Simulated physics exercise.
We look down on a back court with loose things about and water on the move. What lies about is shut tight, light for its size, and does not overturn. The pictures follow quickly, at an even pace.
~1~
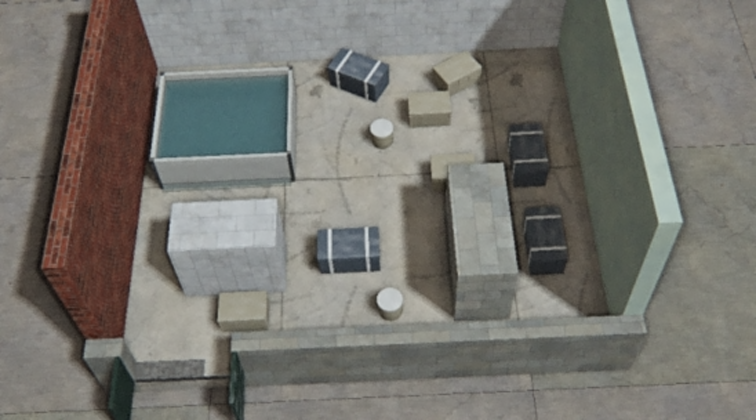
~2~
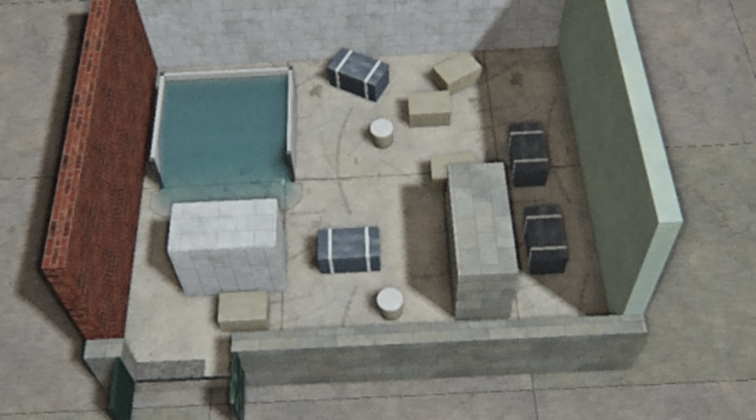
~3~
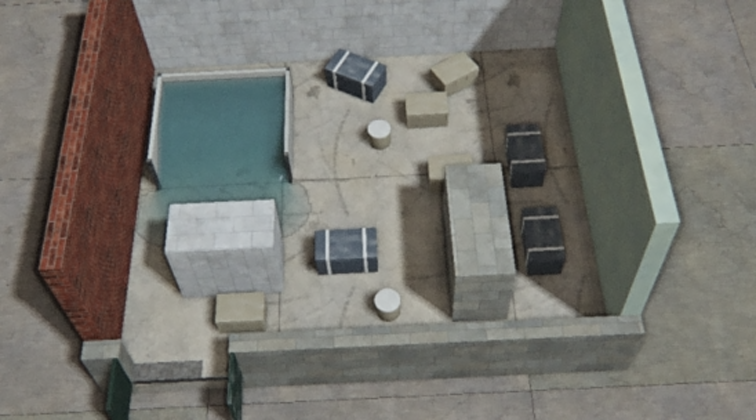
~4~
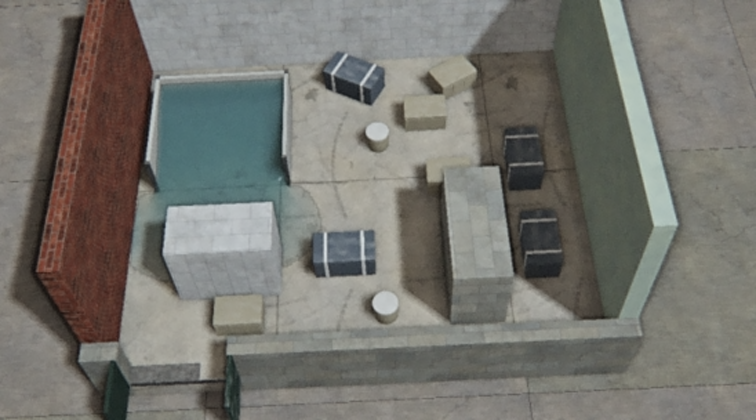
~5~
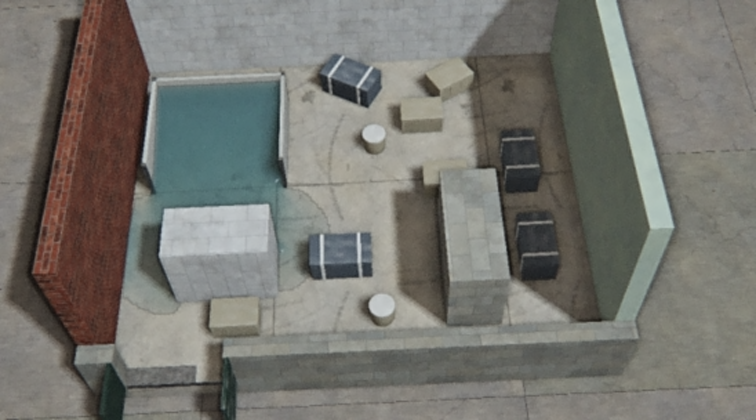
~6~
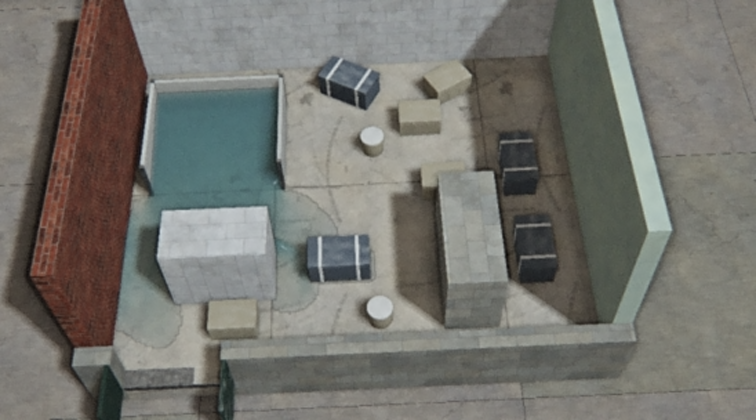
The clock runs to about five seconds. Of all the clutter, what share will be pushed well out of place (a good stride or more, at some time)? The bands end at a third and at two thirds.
It is not even a third.
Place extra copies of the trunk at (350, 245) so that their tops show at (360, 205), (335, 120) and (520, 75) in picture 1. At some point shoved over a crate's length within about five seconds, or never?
One after the other: Swept aside, short of that, less than that.
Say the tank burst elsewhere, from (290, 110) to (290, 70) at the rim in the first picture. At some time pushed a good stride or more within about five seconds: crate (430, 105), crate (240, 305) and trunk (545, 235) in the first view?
In that order: That far or more, short of that, yes.
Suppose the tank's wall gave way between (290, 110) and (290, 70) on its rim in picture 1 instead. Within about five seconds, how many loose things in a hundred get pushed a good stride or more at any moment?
Some 60 per cent.
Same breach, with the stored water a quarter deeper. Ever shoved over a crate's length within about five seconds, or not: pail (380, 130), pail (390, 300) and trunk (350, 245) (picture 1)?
In that order: Less than that, yes, shifted that much.
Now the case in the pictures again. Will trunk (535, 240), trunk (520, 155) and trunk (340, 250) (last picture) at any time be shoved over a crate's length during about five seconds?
As listed: Under that, never so far, yes.
A moment on, 0 of 10 are well off their spots; 0 afloat.
Next, 2 of 10 are well off their spots; 2 afloat.
Later, 2 of 10 are well off their spots; 1 afloat.
In the end, 2 of 10 are well off their spots, and 2 have been at some point; 1 afloat.
